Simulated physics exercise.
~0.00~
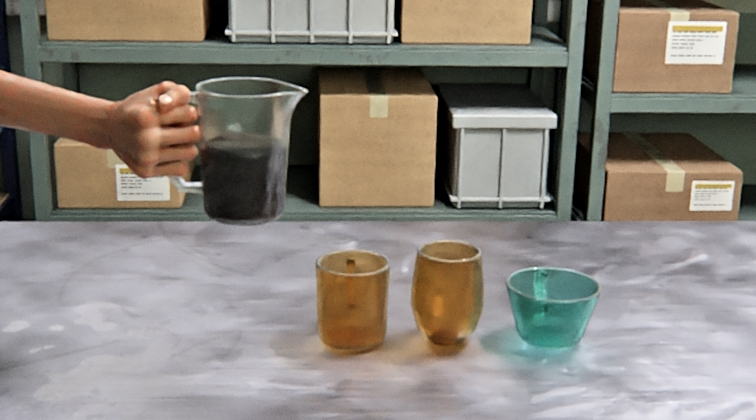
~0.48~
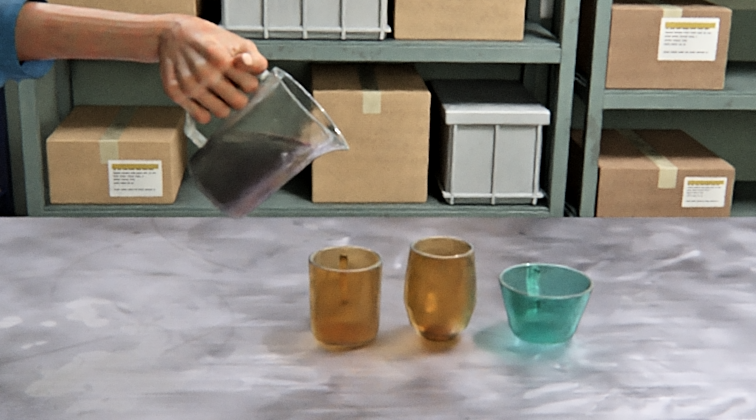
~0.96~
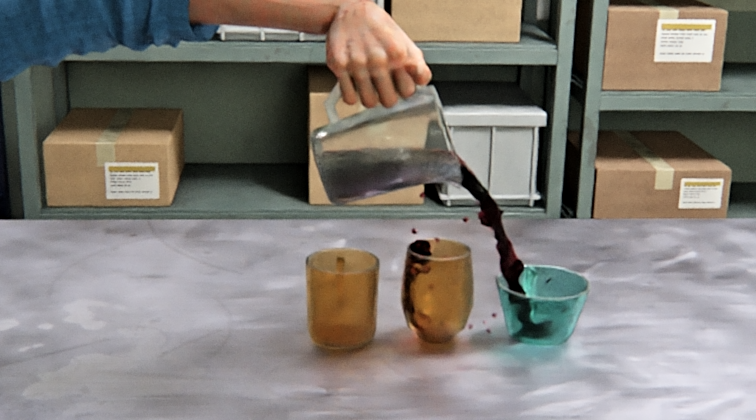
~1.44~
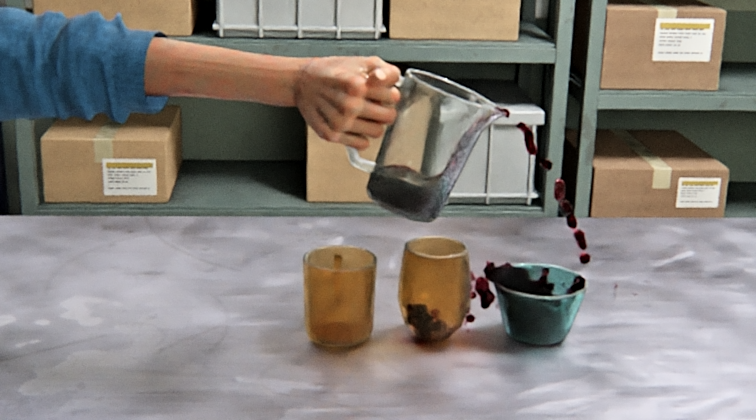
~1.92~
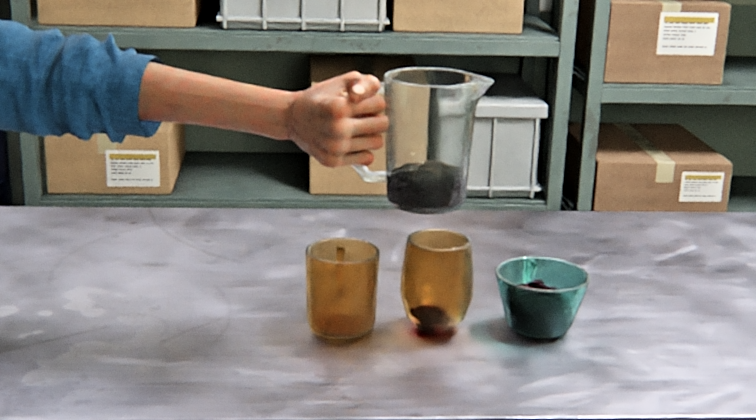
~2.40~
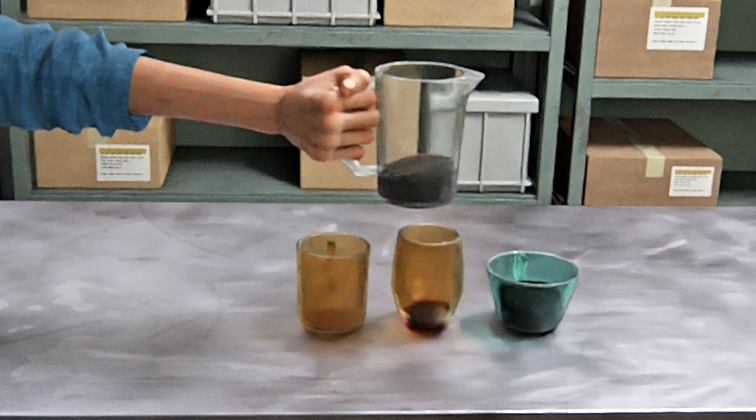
A hand holds a clear jug of dark wine above a grey marbled table, seen from the front with shelves of cardboard boxes and pale crates behind. Below stand two amber vessels, a straight-sided mug and a round-bellied glass, with a green teacup at the right. The arm, in a blue sleeve, sweeps the jug rightward and leans it over. Dark red wine streams into the teacup, while some splashes into the middle glass. The jug tips back upright as the last drops fall, ending with some wine left inside, a little in the middle glass, plenty in the teacup and the mug seemingly empty.
